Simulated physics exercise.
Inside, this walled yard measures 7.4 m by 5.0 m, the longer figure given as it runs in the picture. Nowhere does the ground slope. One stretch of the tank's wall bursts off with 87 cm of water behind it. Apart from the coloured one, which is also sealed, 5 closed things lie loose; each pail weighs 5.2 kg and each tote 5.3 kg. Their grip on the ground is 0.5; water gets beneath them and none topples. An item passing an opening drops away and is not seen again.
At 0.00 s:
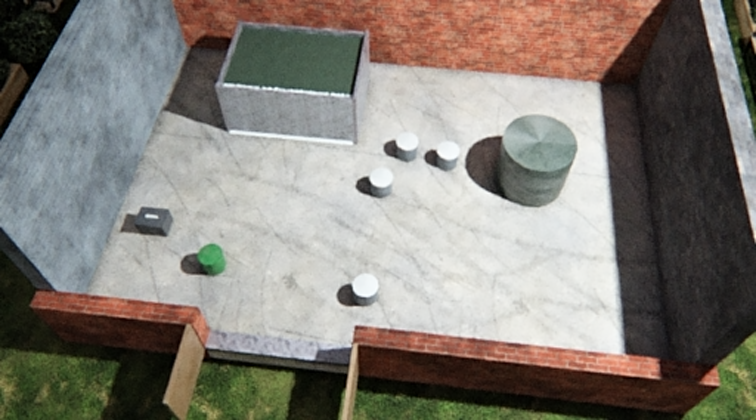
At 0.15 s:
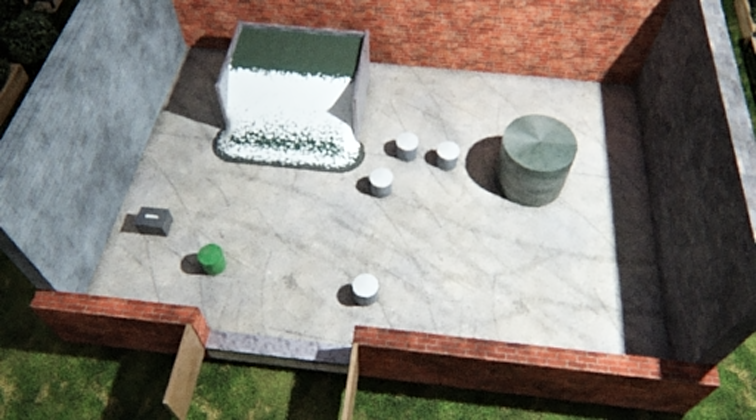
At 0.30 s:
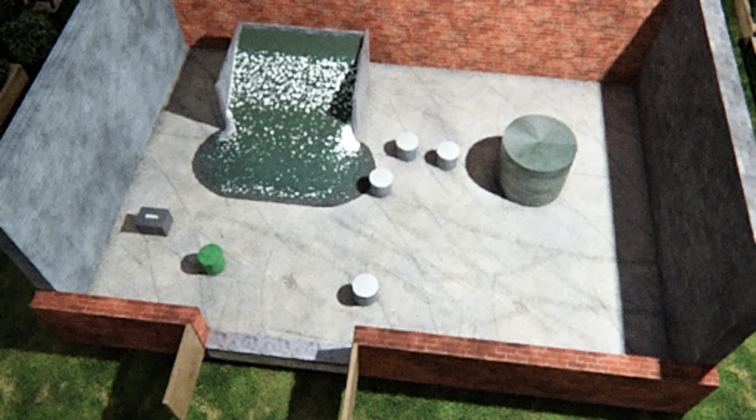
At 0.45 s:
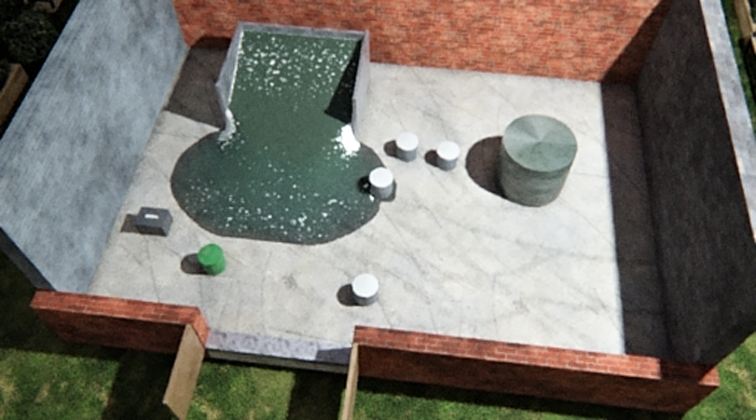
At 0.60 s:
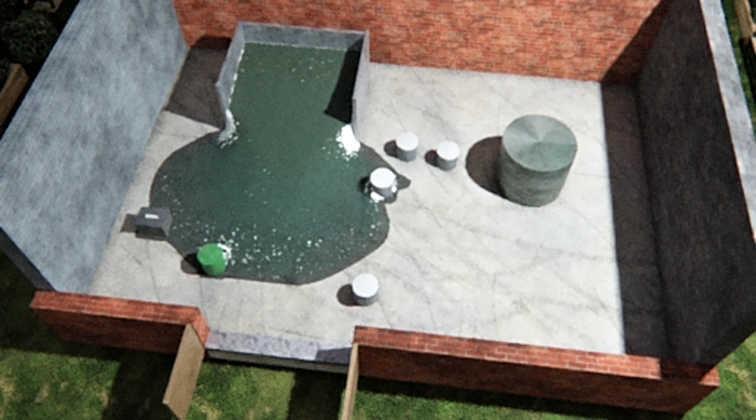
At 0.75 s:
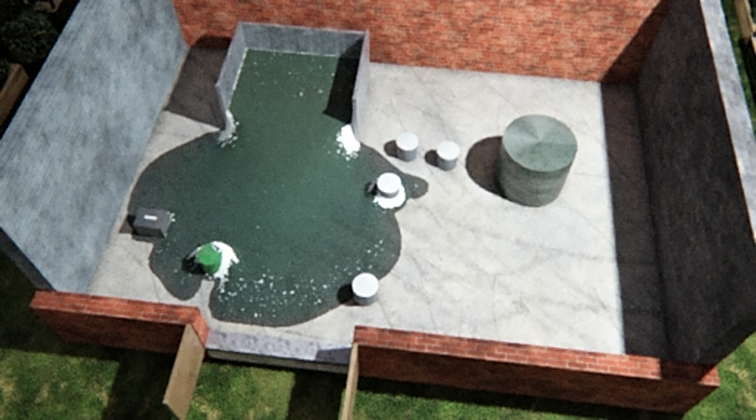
Dark green water bursts through the front of a grey-walled tank at the back left of a brick-and-concrete walled yard, seen from high above by a still camera. A green pail and dark box sit left, four small white drums stand around the middle and front, and a large grey-green cylinder stands right. The water foams, spreads forward around the pail, box and nearer drums, and nudges the middle drum slightly right.
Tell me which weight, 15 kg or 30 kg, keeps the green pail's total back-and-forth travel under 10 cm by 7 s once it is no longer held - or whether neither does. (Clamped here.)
Neither mass passes.
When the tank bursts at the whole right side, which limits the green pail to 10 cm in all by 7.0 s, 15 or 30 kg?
Well, in that case the light one does it.
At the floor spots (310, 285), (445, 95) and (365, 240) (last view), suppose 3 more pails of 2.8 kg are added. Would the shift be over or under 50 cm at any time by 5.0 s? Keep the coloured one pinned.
Taking them one by one: Above the mark; below the mark; above the mark.
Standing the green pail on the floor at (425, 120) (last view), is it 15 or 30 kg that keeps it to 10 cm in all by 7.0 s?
Lab note - result: Lighter mass suffices.
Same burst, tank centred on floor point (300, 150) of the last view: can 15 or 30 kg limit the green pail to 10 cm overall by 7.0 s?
In that case both masses fall short.
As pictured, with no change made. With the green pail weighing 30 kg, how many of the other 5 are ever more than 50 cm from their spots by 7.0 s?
3.
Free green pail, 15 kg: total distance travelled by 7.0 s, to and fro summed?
I'd say roughly 140 centimetres in all.
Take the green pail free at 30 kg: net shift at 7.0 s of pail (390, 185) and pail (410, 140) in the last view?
Taking them in order, that's 140 centimetres and 0 centimetres.
After 1.4 s the green pail would be 75 cm from its start with 15 kg and 50 cm from its start with 30 kg; 13 cm of water round it then.
After 3.1 s the green pail would be 26 cm from its start with 15 kg and 67 cm from its start with 30 kg; 12 cm of water round it then.
After 4.9 s the green pail would be 25 cm from its start with 15 kg and 67 cm from its start with 30 kg; 5 cm of water round it then.
After 7.0 s the green pail would be 25 cm from its start with 15 kg and 67 cm from its start with 30 kg; 3 cm of water round it then.
